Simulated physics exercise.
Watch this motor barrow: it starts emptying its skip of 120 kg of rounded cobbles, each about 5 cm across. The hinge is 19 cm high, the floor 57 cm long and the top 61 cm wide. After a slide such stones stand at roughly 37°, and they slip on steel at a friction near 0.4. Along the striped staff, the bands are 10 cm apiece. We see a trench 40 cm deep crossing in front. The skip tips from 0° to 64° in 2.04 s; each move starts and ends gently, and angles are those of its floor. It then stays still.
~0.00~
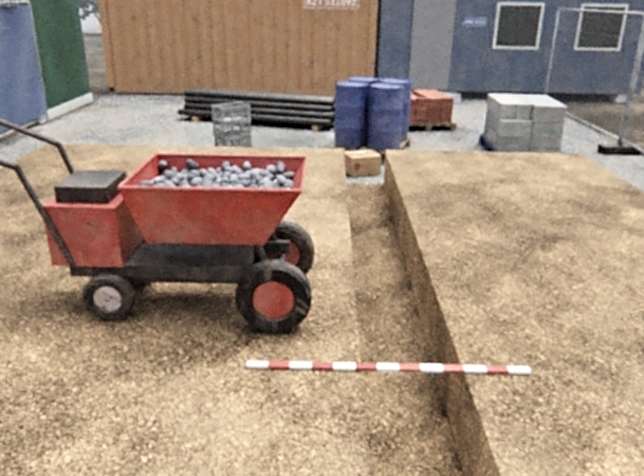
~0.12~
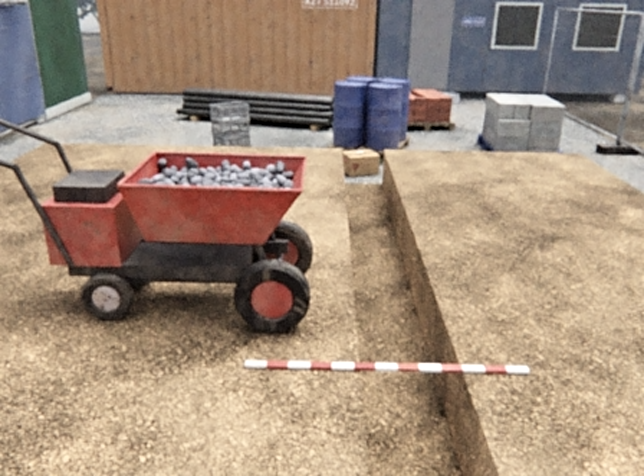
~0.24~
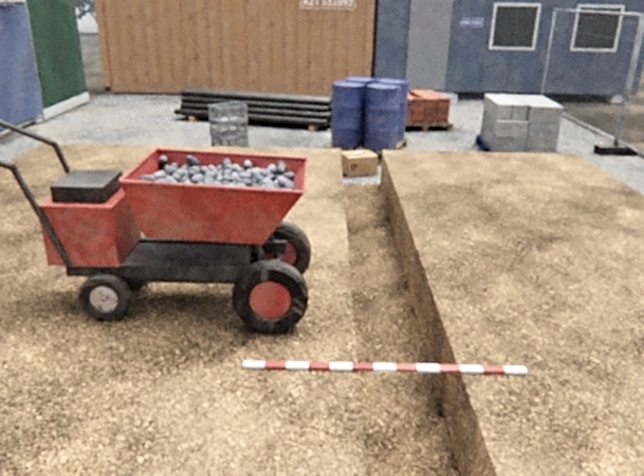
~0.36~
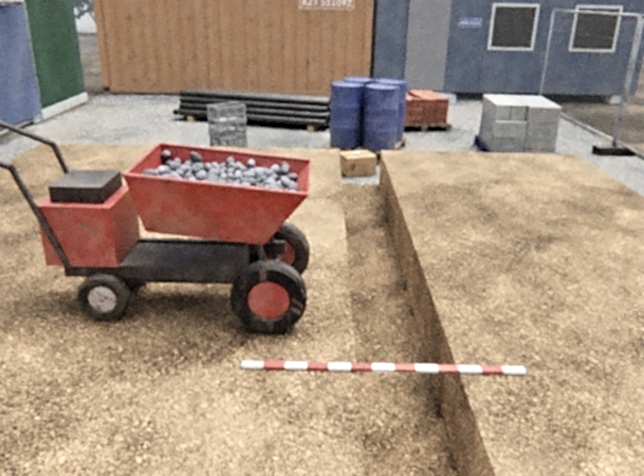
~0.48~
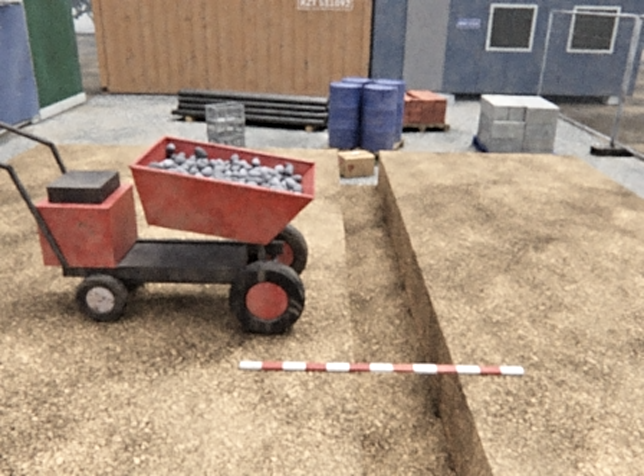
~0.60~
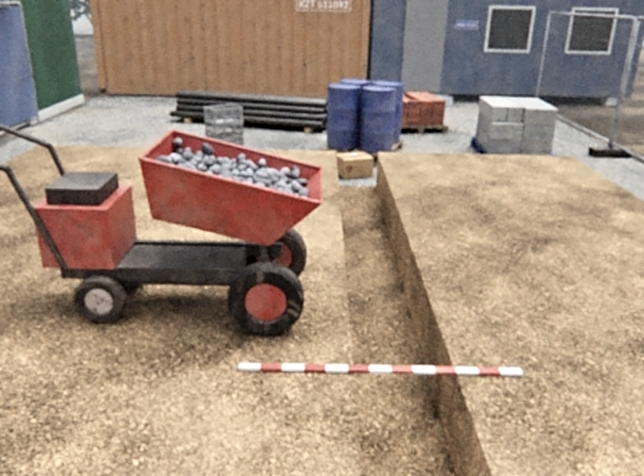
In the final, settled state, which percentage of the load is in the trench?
69 per cent is in the trench.
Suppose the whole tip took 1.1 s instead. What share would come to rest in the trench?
In that case, around 60%.
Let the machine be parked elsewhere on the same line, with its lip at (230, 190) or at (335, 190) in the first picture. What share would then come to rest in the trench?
That gives roughly 55 per cent and roughly 45 per cent.
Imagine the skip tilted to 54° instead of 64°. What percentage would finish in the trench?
About 30%.
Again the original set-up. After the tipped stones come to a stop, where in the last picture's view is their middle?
The stones end up centred near (400, 362).
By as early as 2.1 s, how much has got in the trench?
By that moment, roughly 20 per cent of the load.
After 1.5 s the floor is at 54°; 100 % in the skip; the foremost stones are at (364, 231).
After 2.1 s the floor is at 64°; 78 % in the skip, 21 % in the trench, 1 % past the trench; the foremost stones are at (444, 324).
After 2.5 s the floor is at 64°; 56 % in the skip, 41 % in the trench, 3 % past the trench; the foremost stones are at (499, 323).
After 4.4 s the floor is at 64°; 28 % in the skip, 69 % in the trench, 3 % past the trench; the foremost stones are at (523, 320).
